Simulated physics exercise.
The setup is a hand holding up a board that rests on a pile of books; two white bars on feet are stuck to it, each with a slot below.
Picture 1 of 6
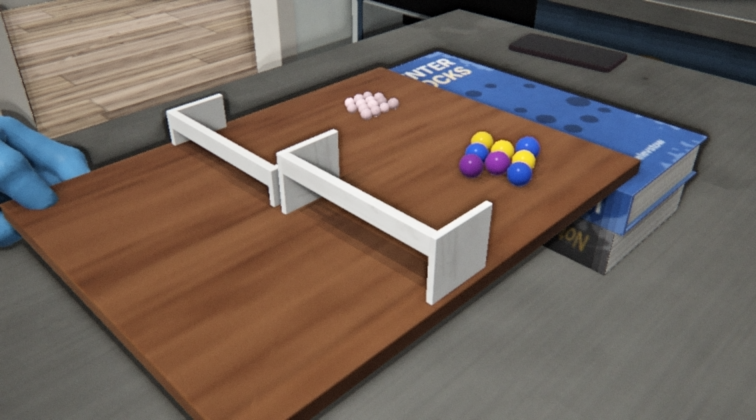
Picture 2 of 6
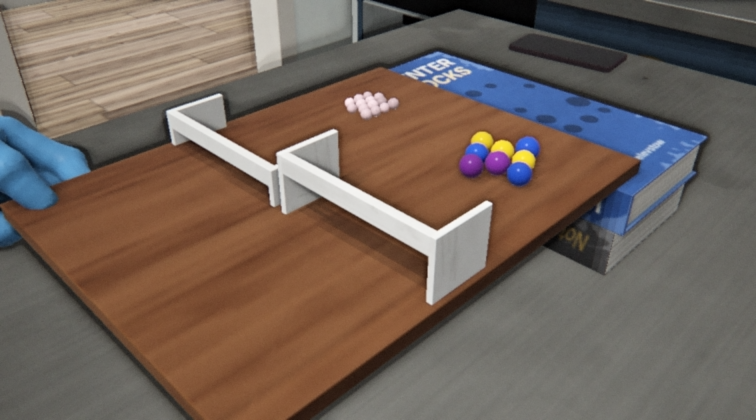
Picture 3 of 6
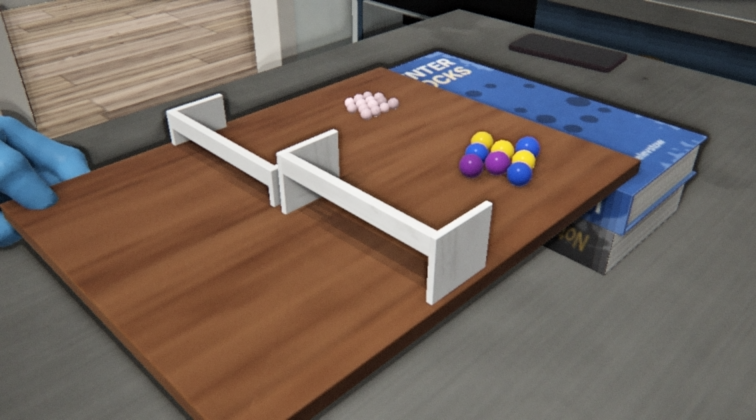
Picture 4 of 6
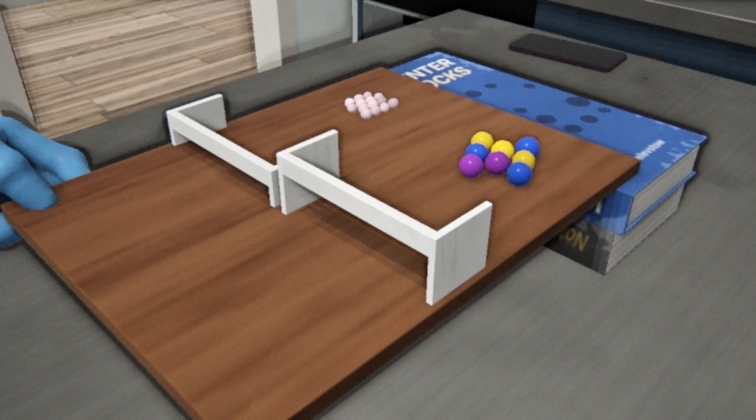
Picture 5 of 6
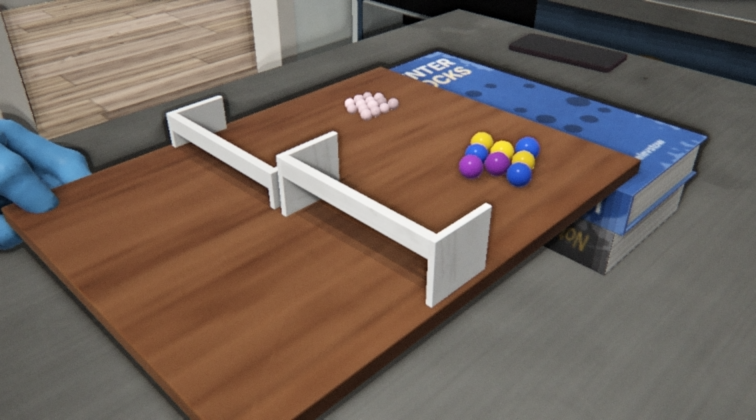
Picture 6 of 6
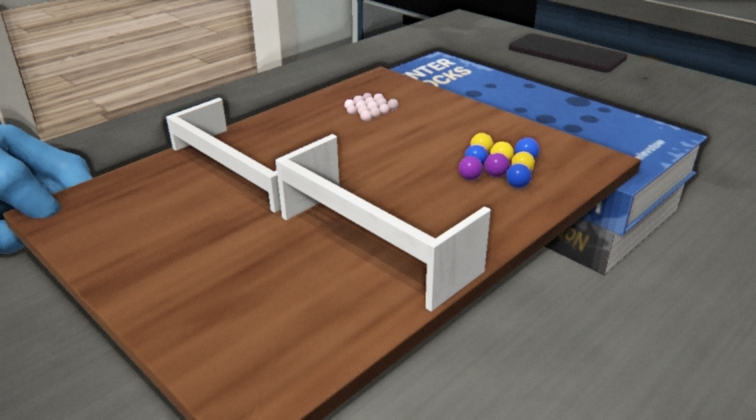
A blue-gloved hand at the left barely lowers the edge of a wooden board leaning on books, while the colourful marbles and small pale pink balls stay still on its upper part, beyond two white barriers.
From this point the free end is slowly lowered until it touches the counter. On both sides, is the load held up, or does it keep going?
The near batch keeps going; the far batch keeps going.
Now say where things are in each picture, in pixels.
Held end of the board, level; book pile near (512, 126), about a quarter as high as the board is long; near batch near (502, 152), a few glass marbles; far batch near (373, 106), a few sugar pearls; near gate near (352, 200), its slot higher than a piece; far gate near (219, 146), its slot higher than a piece, in the first picture.
Held end of the board, level; far batch near (373, 106), in the second picture.
Held end of the board, level; near batch near (502, 152), in the third picture.
Held end of the board, level; far batch near (373, 106), in the fourth picture.
Held end of the board, level; near batch near (502, 152), in the fifth picture.
Held end of the board, down by 1°; book pile near (512, 126); near batch near (502, 153), not moving; far batch near (373, 107), not moving; near gate near (351, 207); far gate near (219, 151), in the sixth picture.
Then, 0.27 s on from there, board sloping at 6°; near batch where it was; far batch where it was.
Then, 0.60 s on from there, board sloping at 11°; near batch on its way down; far batch on its way down.
Then, 0.97 s on from there, board resting at 14°; near batch the whole lot past its gate; far batch the whole lot past its gate.
In the end, board resting at 14°; near batch the whole lot past its gate; far batch the whole lot past its gate.
